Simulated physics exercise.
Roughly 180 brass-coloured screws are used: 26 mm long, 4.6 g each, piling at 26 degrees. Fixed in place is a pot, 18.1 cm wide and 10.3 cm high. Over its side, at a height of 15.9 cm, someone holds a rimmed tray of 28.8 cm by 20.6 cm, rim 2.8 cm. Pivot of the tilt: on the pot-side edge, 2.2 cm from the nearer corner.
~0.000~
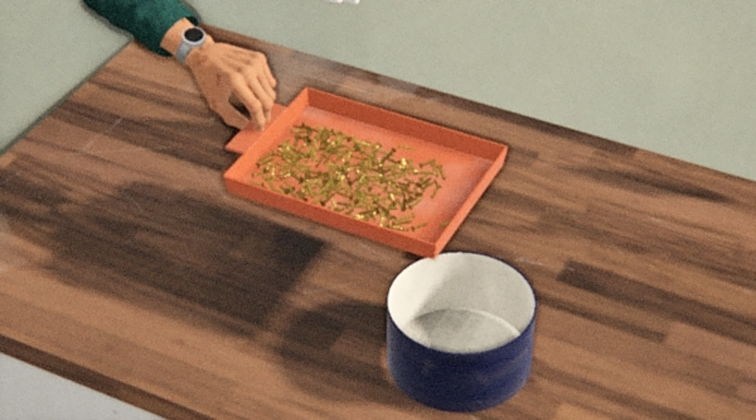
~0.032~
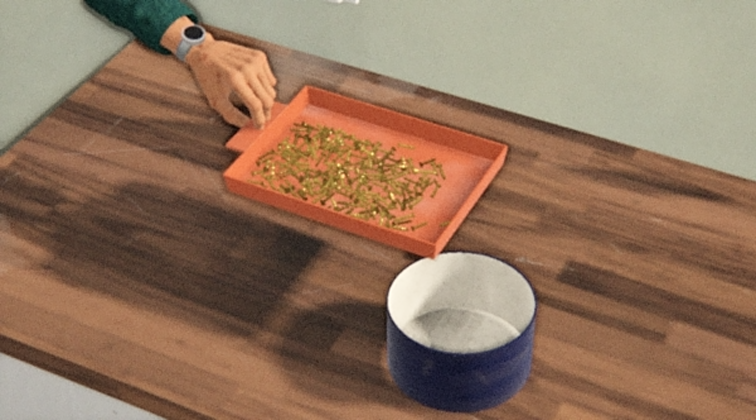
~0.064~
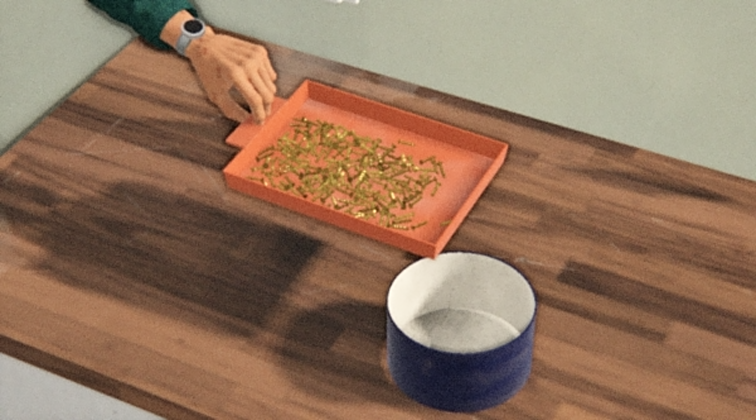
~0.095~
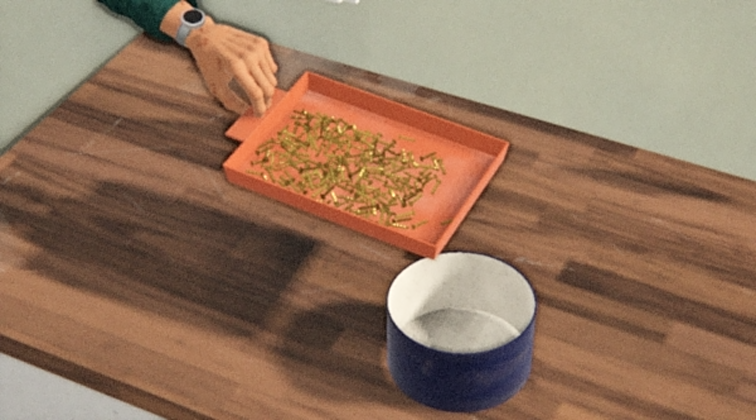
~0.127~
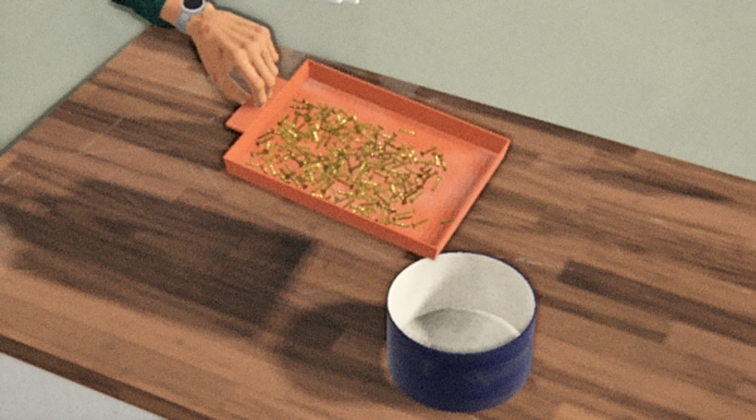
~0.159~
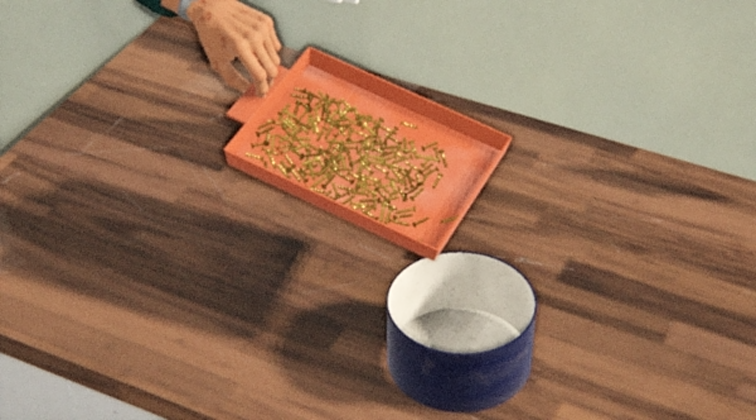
Orange tray of small brass-coloured pieces tilting slightly as a hand raises its far left end beside a blue pot.
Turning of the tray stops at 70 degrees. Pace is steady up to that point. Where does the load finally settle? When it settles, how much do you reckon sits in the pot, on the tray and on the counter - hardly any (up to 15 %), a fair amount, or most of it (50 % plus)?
I reckon pot: Most of it; left on the tray: A fair amount; counter: Hardly any.
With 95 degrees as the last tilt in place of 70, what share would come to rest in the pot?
Around 95 %, I reckon.
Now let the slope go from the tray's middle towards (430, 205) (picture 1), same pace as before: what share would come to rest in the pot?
Something like 45 per cent of the pieces.
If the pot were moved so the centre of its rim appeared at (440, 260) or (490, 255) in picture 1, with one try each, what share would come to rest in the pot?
Around 10 per cent, then around 5 per cent.
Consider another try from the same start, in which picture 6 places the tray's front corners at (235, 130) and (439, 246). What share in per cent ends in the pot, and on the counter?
Pot: 55, counter: 20.
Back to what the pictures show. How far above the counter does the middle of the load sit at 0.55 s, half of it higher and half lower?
Median height: Approx. 24 cm.
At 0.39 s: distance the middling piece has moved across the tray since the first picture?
2 cm.
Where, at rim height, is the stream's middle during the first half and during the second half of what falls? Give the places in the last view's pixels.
At roughly (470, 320) first, later on at (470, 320).
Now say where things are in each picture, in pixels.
Tray tilt 0 degrees, front corners at (228, 175) and (434, 242); middle of the pieces at (347, 176); pot at (461, 301), in the first picture.
Tray tilt 1 degrees, front corners at (228, 174) and (434, 242); middle of the pieces at (347, 175), in the second picture.
Tray tilt 2 degrees, front corners at (228, 170) and (434, 243); middle of the pieces at (347, 172), in the third picture.
Tray tilt 5 degrees, front corners at (228, 164) and (435, 244), lowest corner right front; middle of the pieces at (347, 167), in the fourth picture.
Tray tilt 8 degrees, front corners at (228, 157) and (436, 245), lowest corner right front; middle of the pieces at (347, 161), in the fifth picture.
Tray tilt 12 degrees, front corners at (229, 149) and (437, 247), lowest corner right front; middle of the pieces at (348, 155); pot at (461, 301). The tray's pace is about 125 degrees a second, in the sixth picture.
Then, at 0.39 s, tilt 41 degrees; the tray holds 100 %, the pot 0 %.
Then, at 0.55 s, tilt 61 degrees; the tray holds 100 %, the pot 0 %.
Then, at 0.83 s, tilt 70 degrees; the tray holds 40 %, the pot 45 %.
In the end, at 1.6 s, pot 70 %, tray 30 %, counter 0 %.
